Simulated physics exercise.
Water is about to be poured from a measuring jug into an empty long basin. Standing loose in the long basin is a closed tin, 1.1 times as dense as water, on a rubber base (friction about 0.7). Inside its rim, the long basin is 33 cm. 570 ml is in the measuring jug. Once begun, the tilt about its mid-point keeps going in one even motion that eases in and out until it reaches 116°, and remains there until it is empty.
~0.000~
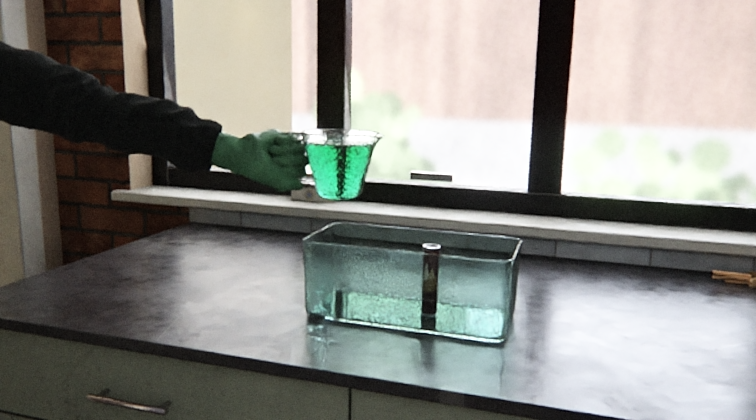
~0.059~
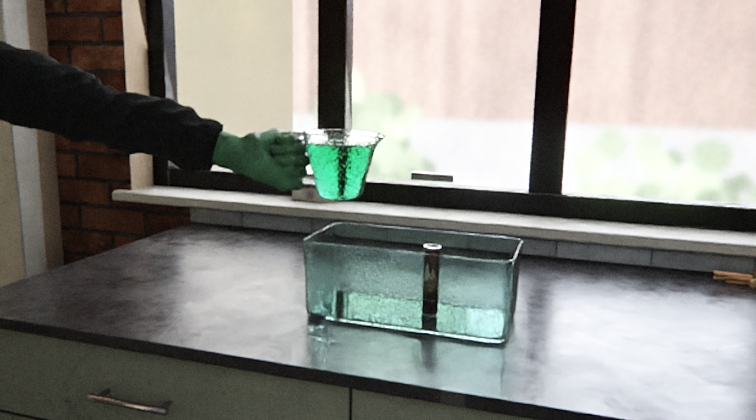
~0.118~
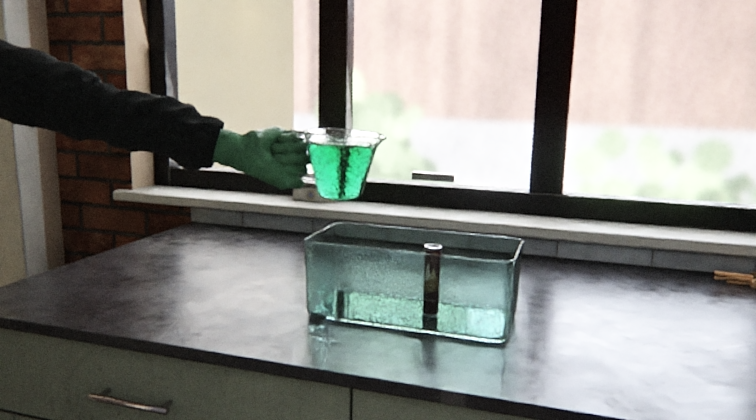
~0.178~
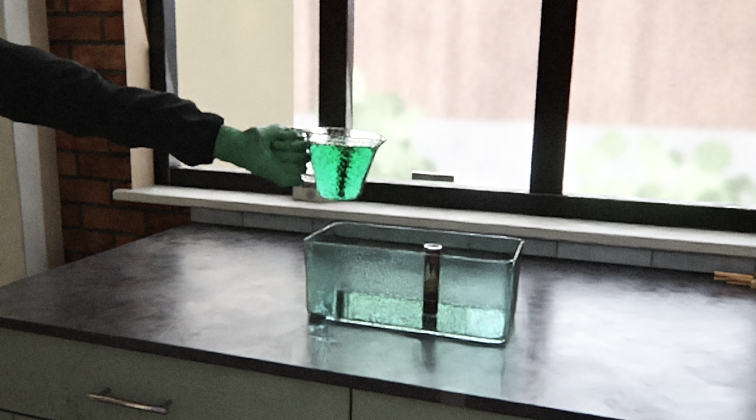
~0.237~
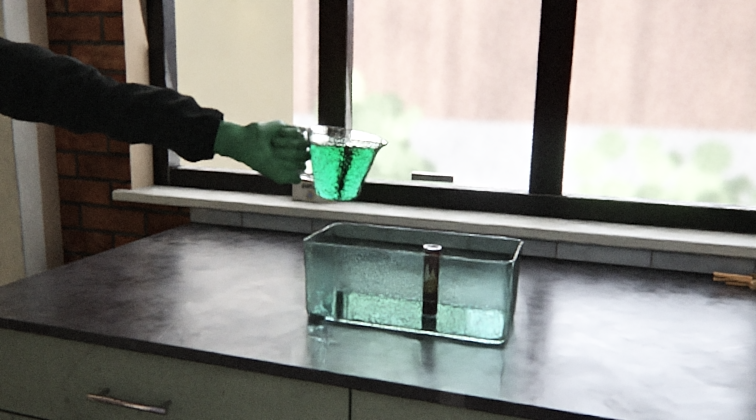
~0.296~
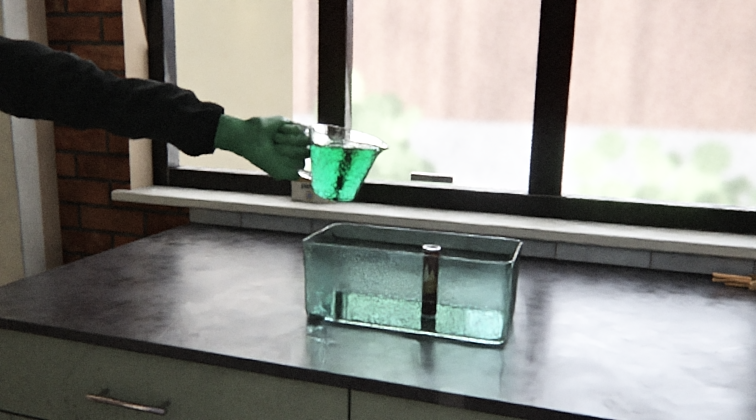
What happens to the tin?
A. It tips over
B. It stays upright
A, it tips over.
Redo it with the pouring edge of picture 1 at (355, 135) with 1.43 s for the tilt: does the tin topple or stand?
After that, the tin stays vertical.
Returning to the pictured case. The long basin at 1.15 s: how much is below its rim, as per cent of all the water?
I reckon close to 92 per cent.
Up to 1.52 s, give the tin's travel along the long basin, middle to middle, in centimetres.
Around 7 centimetres.
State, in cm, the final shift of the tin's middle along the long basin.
The tin's middle ends up about 7.0 cm along the basin.
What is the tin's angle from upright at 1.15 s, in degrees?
About 75 degrees.
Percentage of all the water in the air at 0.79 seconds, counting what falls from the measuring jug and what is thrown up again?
Some 22 per cent, I reckon.
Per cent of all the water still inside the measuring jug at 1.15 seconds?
Roughly 4 percent remains.
By 0.79 s the tilt is 67° and 58 per cent is still to pour; the tin stands where it began.
By 1.15 s the tilt is 105° and 4 per cent is still to pour; the tin lies on its side.
By 1.52 s the tilt is 116° and 0 per cent is still to pour; the tin lies on its side.
By 1.93 s the tilt is 116° and 0 per cent is still to pour; the tin lies on its side.
At rest the tin lies on its side.
